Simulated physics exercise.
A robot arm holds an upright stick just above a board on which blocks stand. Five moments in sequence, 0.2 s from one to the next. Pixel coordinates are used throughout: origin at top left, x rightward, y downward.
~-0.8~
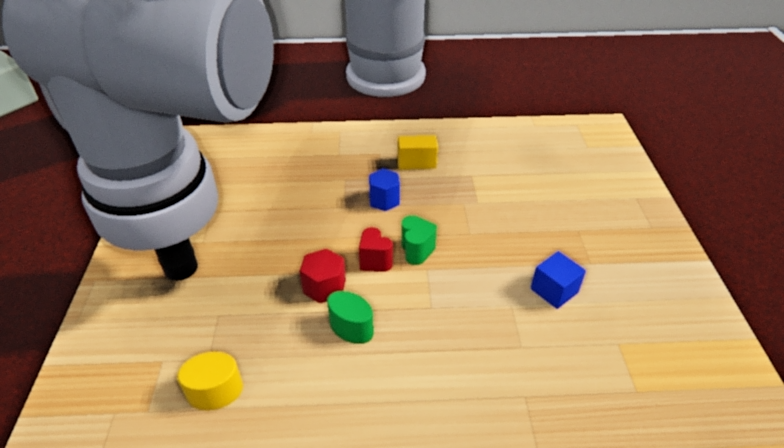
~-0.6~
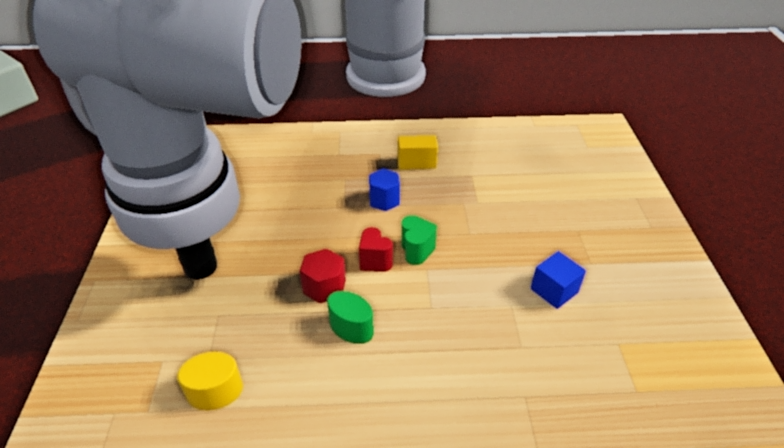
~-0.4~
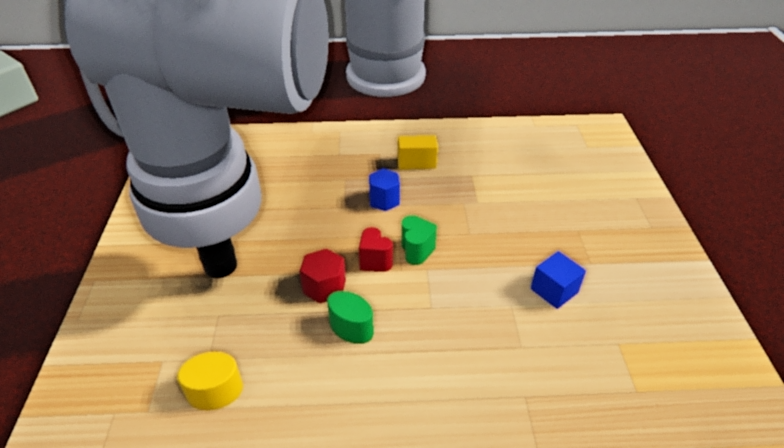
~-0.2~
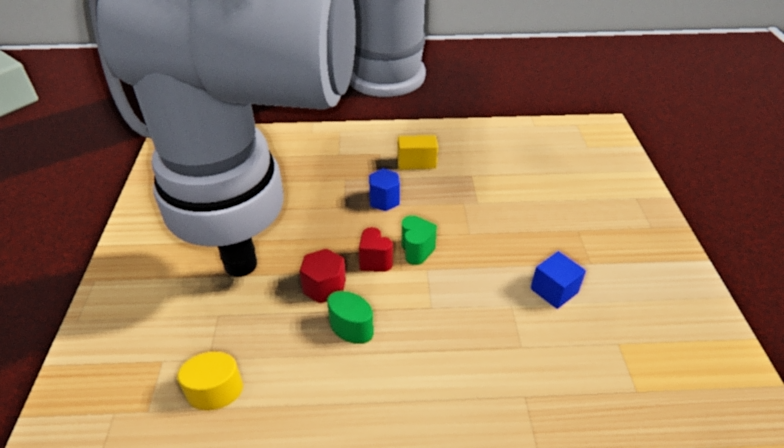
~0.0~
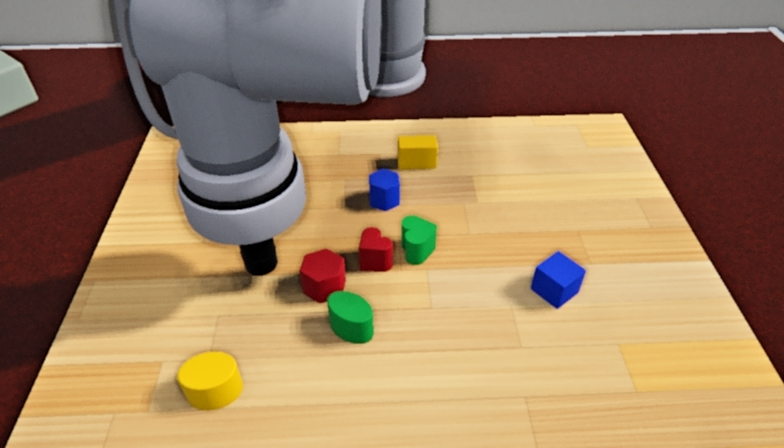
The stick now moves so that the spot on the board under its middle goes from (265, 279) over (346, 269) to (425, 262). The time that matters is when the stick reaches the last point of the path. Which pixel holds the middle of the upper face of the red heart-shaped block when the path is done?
It sits at (452, 229).
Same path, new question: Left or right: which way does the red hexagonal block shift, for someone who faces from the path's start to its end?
To the right.
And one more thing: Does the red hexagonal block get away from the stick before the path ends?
I'd say yes.
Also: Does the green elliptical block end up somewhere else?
I expect not.
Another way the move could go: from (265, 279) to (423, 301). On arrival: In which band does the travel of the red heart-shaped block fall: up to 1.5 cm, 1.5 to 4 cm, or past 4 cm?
Distance: Less than 1.5 cm.
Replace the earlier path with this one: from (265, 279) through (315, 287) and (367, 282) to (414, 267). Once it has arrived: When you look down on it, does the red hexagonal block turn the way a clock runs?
Answer: Yes.
What follows on the original path. One third of the way, stick (319, 258); red hexagonal block (342, 268), turned 40° clockwise.
Two thirds of the way, stick (373, 252); red hexagonal block (357, 273), turned 75° clockwise; red heart-shaped block (401, 236), turned 20° anticlockwise; green heart-shaped block (427, 226), turned 25° anticlockwise.
At the end, stick (426, 248); red hexagonal block (357, 273), turned 75° clockwise; green elliptical block in place; red heart-shaped block (452, 229), turned 45° anticlockwise; green heart-shaped block (461, 213), turned 75° anticlockwise.
